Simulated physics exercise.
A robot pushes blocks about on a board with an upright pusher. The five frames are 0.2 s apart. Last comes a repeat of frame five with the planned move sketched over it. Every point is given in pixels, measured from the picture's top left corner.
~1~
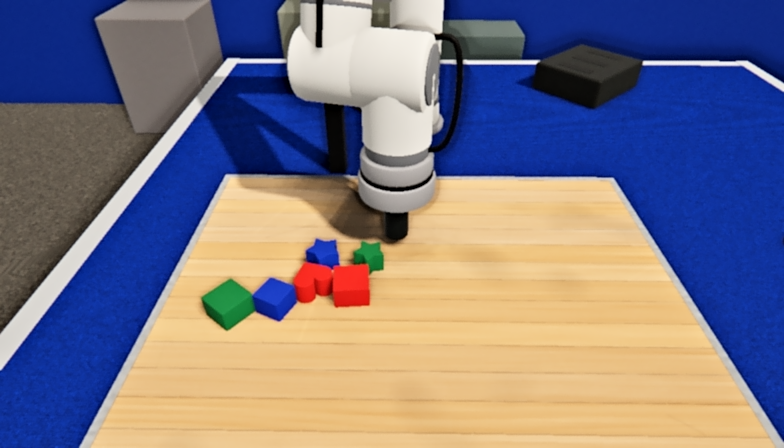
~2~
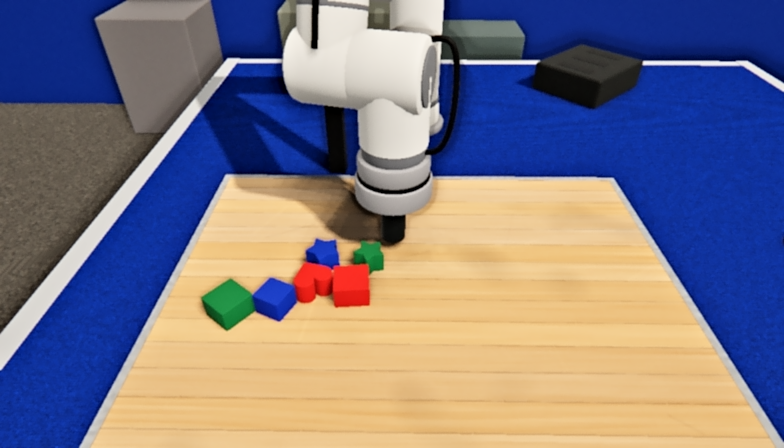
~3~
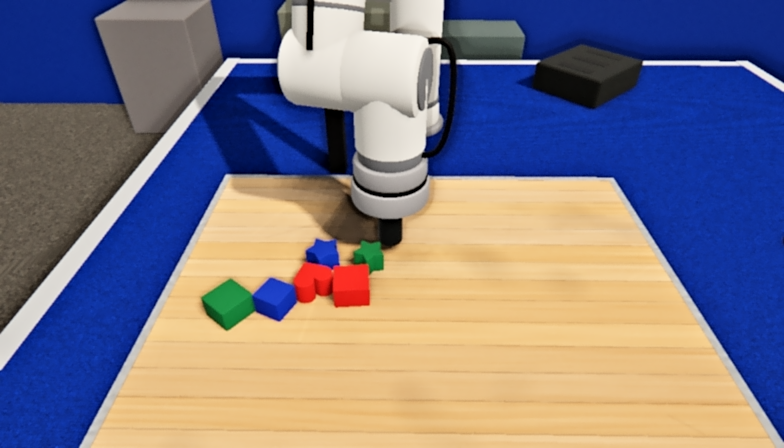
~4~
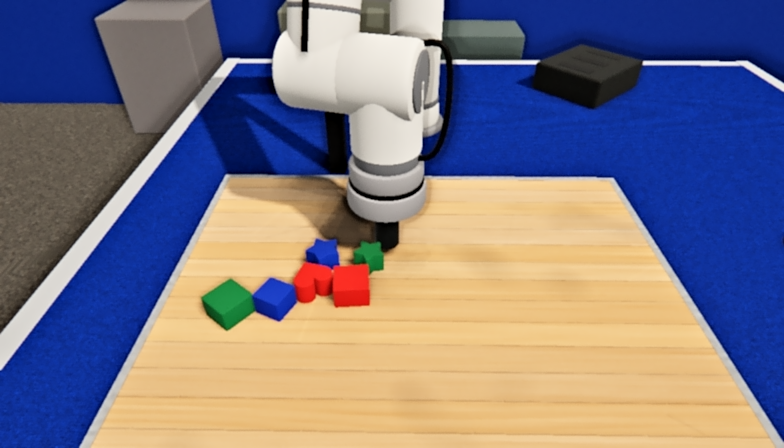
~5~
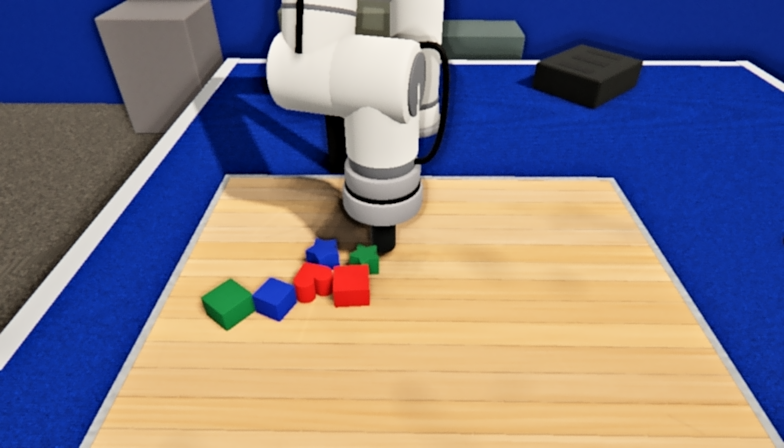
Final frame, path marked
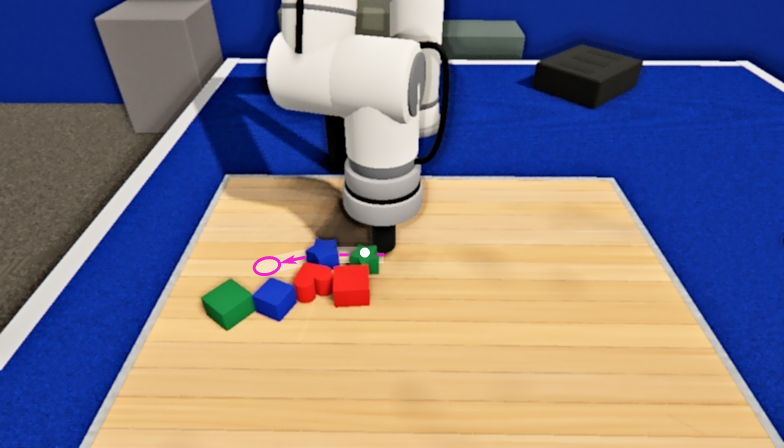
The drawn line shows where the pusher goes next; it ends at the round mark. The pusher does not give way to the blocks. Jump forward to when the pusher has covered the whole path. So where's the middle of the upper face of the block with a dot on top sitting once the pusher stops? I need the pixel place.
Somewhere near (348, 255).
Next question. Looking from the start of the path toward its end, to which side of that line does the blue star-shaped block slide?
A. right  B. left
The answer is B.
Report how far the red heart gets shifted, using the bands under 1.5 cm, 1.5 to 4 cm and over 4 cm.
If I had to pick, the red heart travels less than 1.5 cm here.
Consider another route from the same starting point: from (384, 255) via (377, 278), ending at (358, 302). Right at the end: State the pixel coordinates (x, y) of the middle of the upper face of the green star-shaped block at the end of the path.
Pixel (347, 265).
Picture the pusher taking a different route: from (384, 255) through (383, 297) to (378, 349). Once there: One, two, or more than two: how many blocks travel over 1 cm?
The answer is two blocks.
Drawn move, from (384, 255) by way of (326, 255) to (267, 266); the dot is on the green star-shaped block.
On the path given first. One third of the way, pusher at (343, 246); blue star-shaped block at (319, 249); green star-shaped block at (348, 255), turned 80° anticlockwise.
Two thirds of the way, pusher at (304, 248); blue star-shaped block at (297, 257), turned 75° anticlockwise; green star-shaped block at (348, 255), turned 80° anticlockwise.
At the end, pusher at (265, 257); red heart still; blue star-shaped block at (290, 260), turned 110° anticlockwise; green star-shaped block at (348, 255), turned 80° anticlockwise.
